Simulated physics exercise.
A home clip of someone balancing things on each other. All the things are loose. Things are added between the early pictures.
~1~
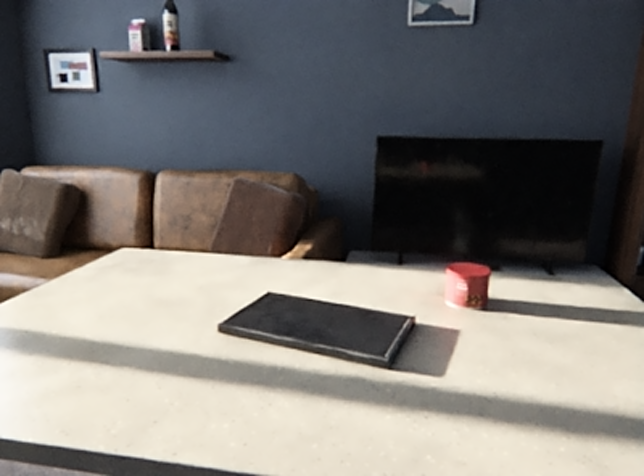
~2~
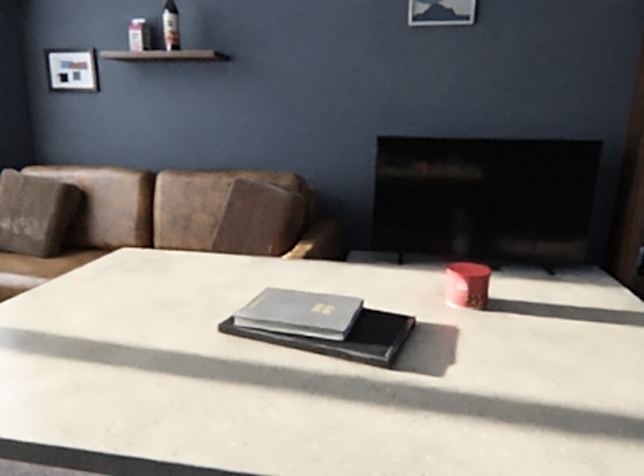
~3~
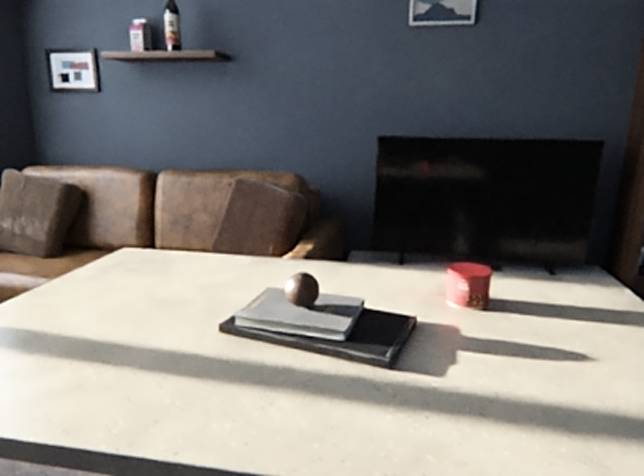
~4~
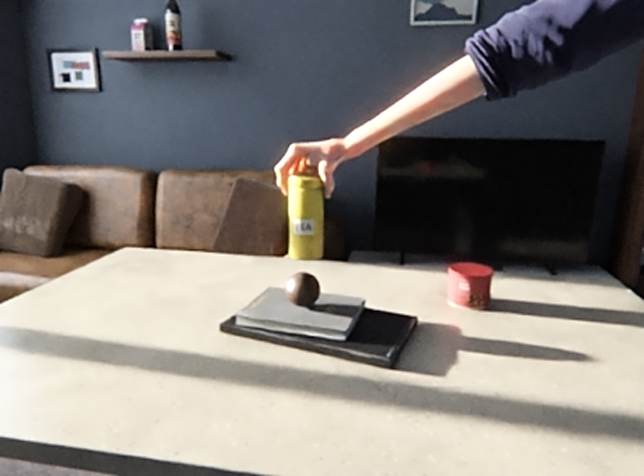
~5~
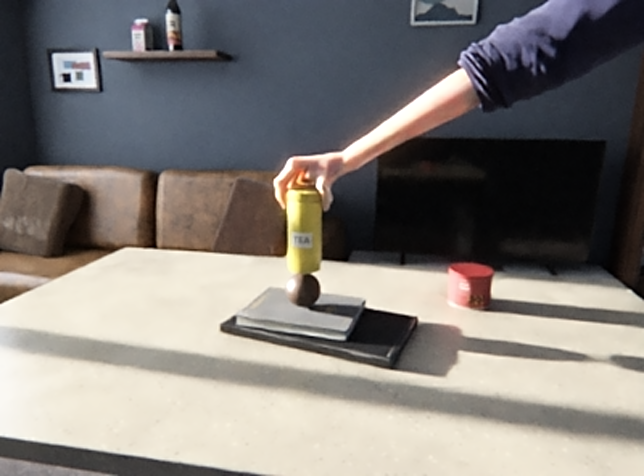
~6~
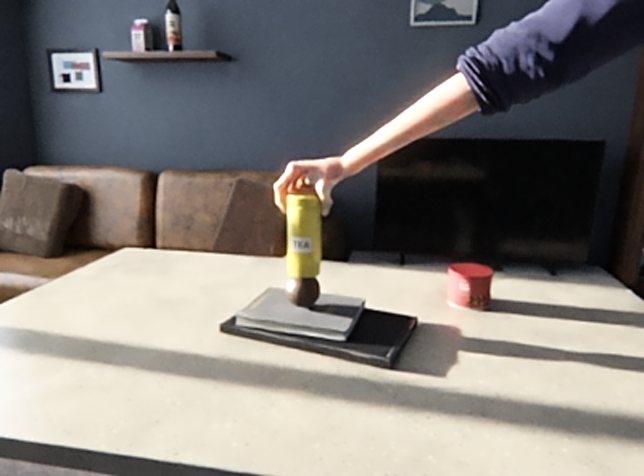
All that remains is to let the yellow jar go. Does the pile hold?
Here the pile gives way.
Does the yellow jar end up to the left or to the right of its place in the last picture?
To the right.
Then, 0.70 s after the last picture, yellow jar now fallen.
Then, 2.20 s after the last picture, things are still on the move.
By the end, fallen, yellow jar; the other 4 in place. The pile loses its balance.
